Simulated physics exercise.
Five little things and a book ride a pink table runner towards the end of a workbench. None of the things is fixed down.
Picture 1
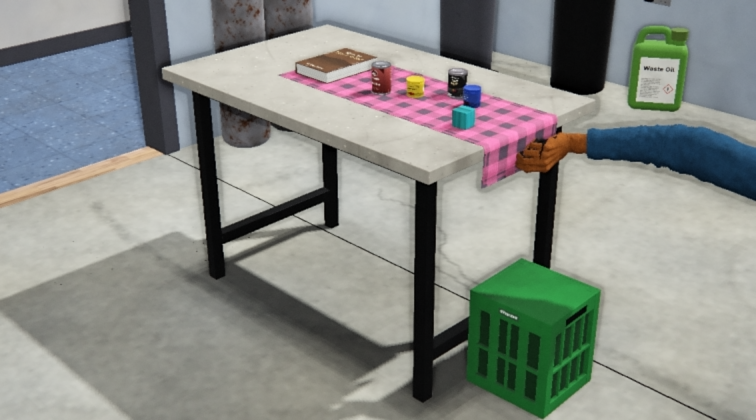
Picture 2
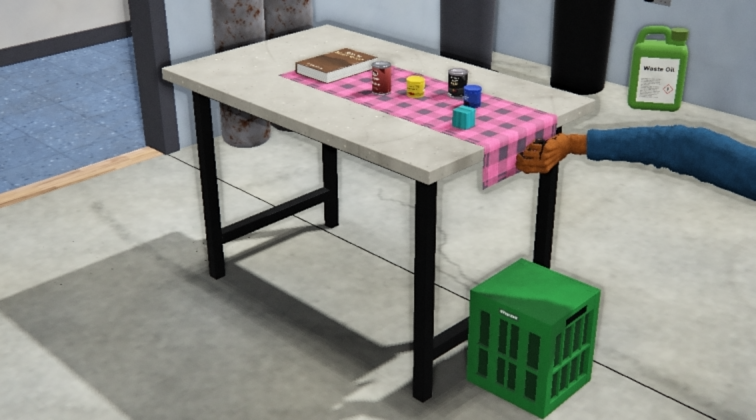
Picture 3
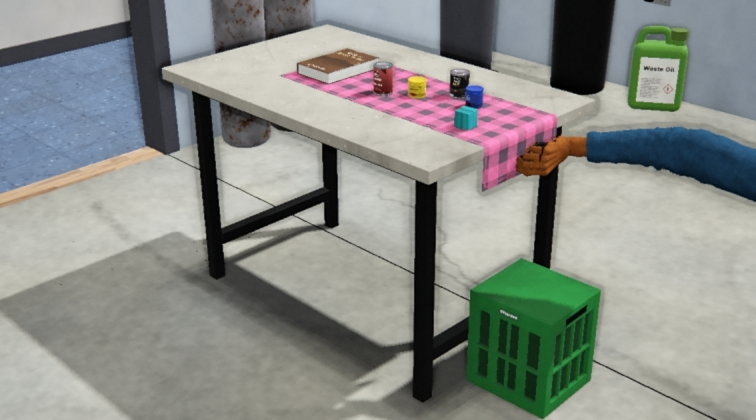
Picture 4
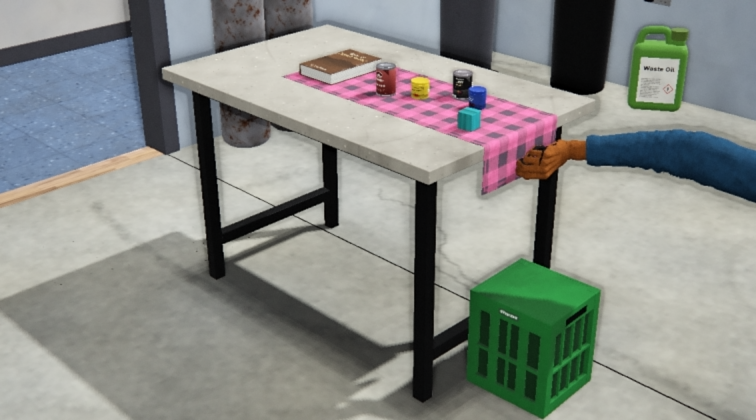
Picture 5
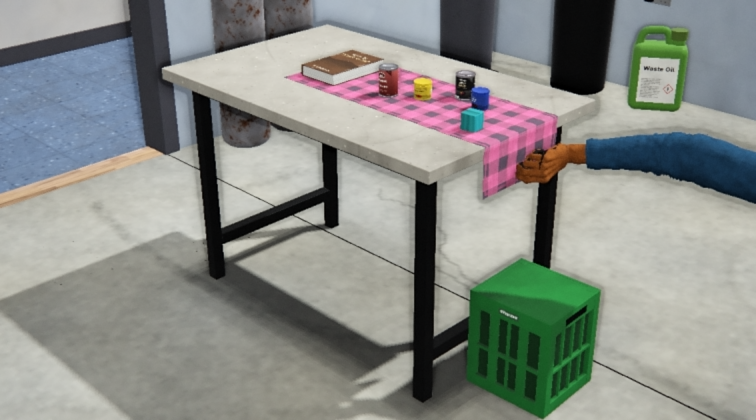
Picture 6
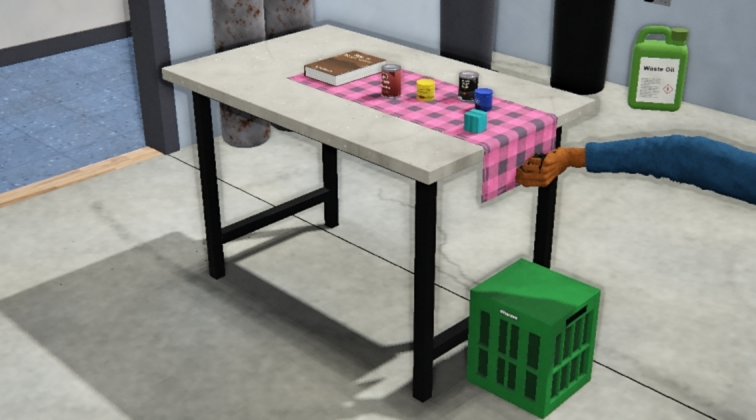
We see a hand at the right slowly pull a pink checked runner over the workbench's end, above a green crate on the floor, carrying a book, red, yellow, black and blue containers and a turquoise cube slightly rightward.
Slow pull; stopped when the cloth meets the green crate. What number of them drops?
It sends three things down.
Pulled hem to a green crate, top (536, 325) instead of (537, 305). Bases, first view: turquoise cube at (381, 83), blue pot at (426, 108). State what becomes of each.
Outcome: Turquoise cube keeps its perch; blue pot is gone.
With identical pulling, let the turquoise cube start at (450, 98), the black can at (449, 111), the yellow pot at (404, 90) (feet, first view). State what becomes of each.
Turquoise cube gone, black can gone, yellow pot stays.
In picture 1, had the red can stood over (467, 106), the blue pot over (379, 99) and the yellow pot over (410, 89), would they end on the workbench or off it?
As for the red can, it tips off; the blue pot stays where it is; the yellow pot stays where it is.
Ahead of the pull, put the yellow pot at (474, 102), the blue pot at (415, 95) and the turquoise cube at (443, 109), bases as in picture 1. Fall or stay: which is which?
Of the three, the yellow pot ends off the top, the blue pot stays aloft and the turquoise cube ends off the top.
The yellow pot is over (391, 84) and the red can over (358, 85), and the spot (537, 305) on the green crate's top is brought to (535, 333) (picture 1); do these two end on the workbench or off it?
The yellow pot ends up still on top and the red can ends up still on top.
Early on, hem near (518, 229); turquoise cube gone.
Midway, hem near (517, 271); turquoise cube and blue pot gone.
Finally, hem on the crate; turquoise cube, blue pot and black can gone. The count of fallen things is three.
